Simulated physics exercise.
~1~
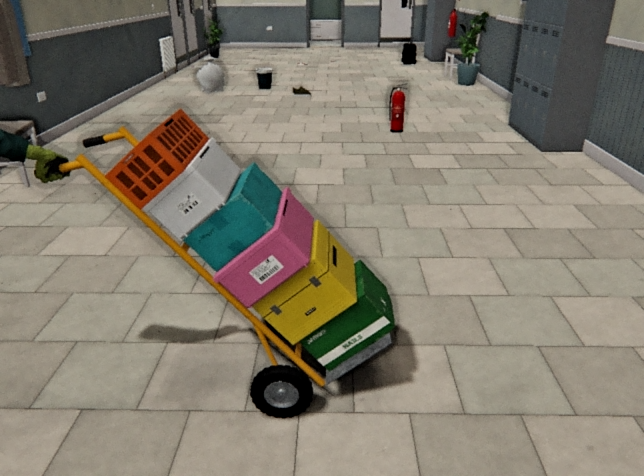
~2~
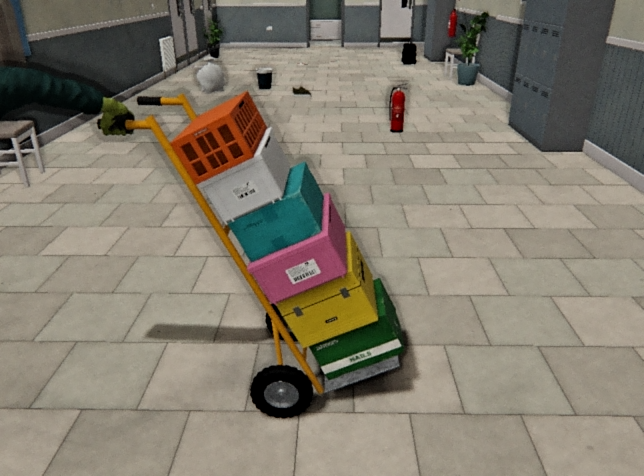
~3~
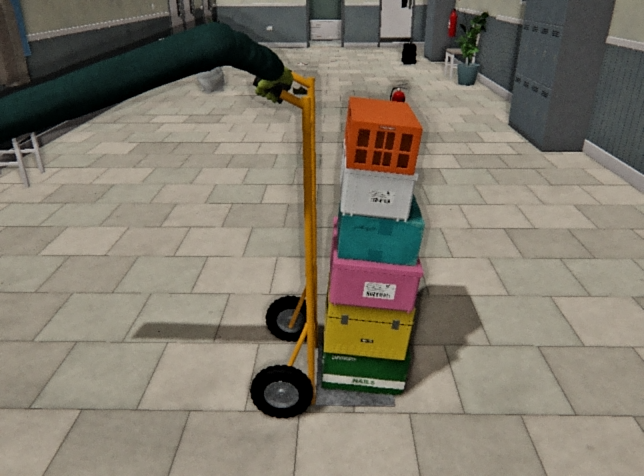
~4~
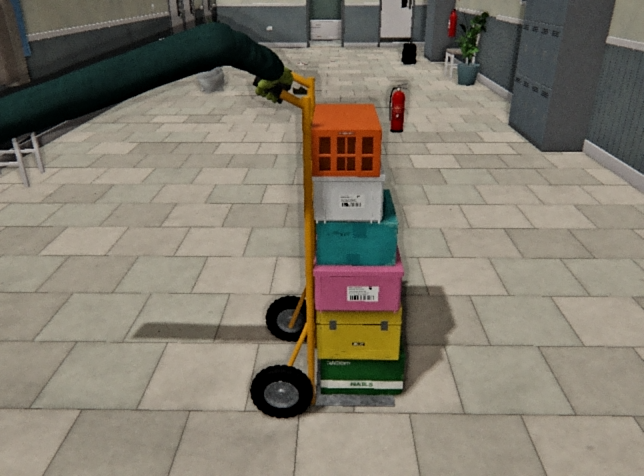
At the start, a gloved hand holds a yellow sack truck tilted back to the left on a tiled corridor floor, carrying a leaning stack with an orange crate on top, then white, turquoise, pink, yellow and green containers below. The dark-sleeved arm swings the truck up toward the right, and the stack rises with it. As the truck comes upright, the stack stands away from the frame, with a clear gap. The load then shifts back left against the truck. It ends upright, all six containers still stacked, slightly uneven, with the hand on the handle.
